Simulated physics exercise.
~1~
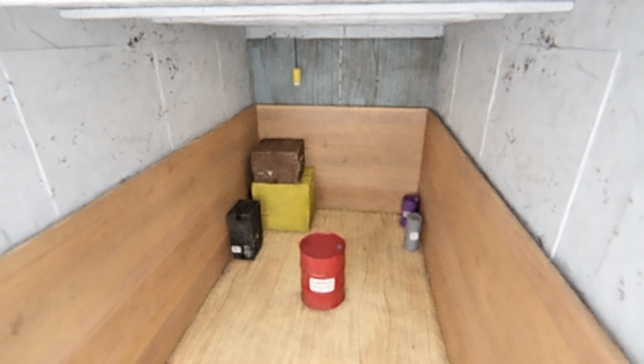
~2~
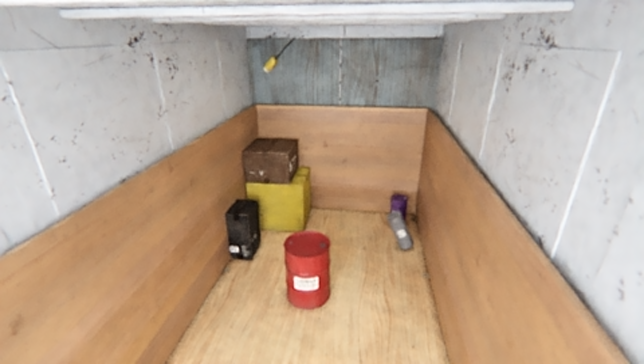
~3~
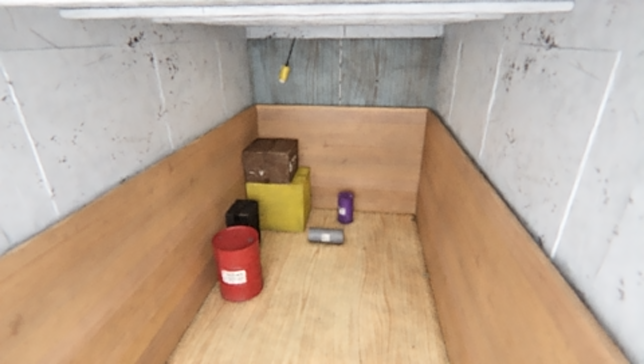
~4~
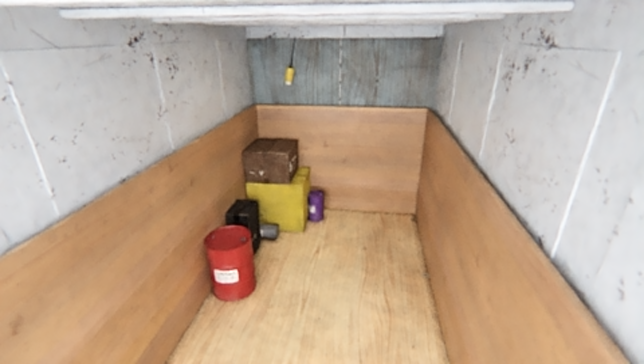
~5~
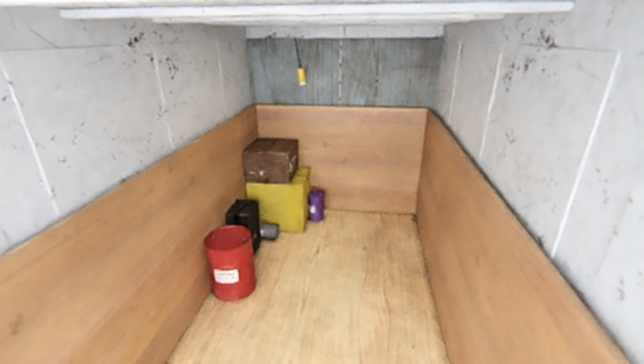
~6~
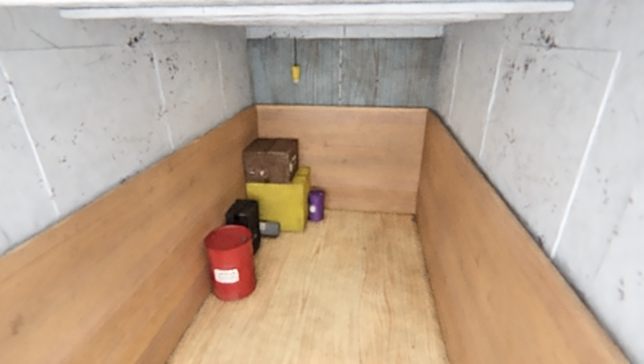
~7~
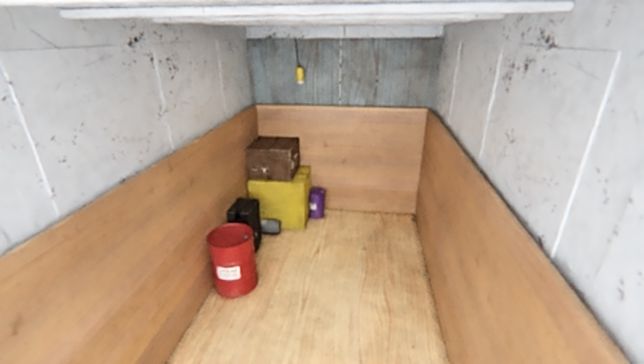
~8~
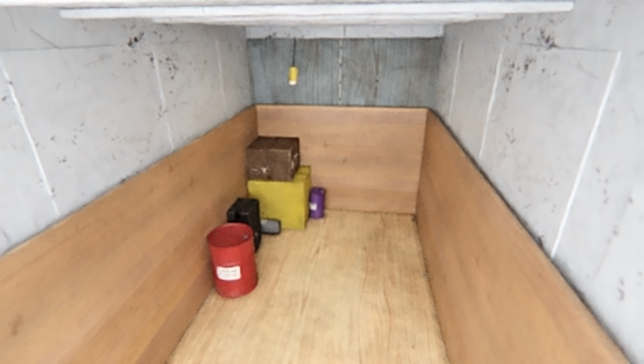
The video shows a van's load bay where a red drum, a purple canister and a grey canister slide left, the grey one tipping onto its side, while a yellow tag overhead swings. The drum and canisters settle near the black, yellow and brown boxes, the grey canister still lying down.
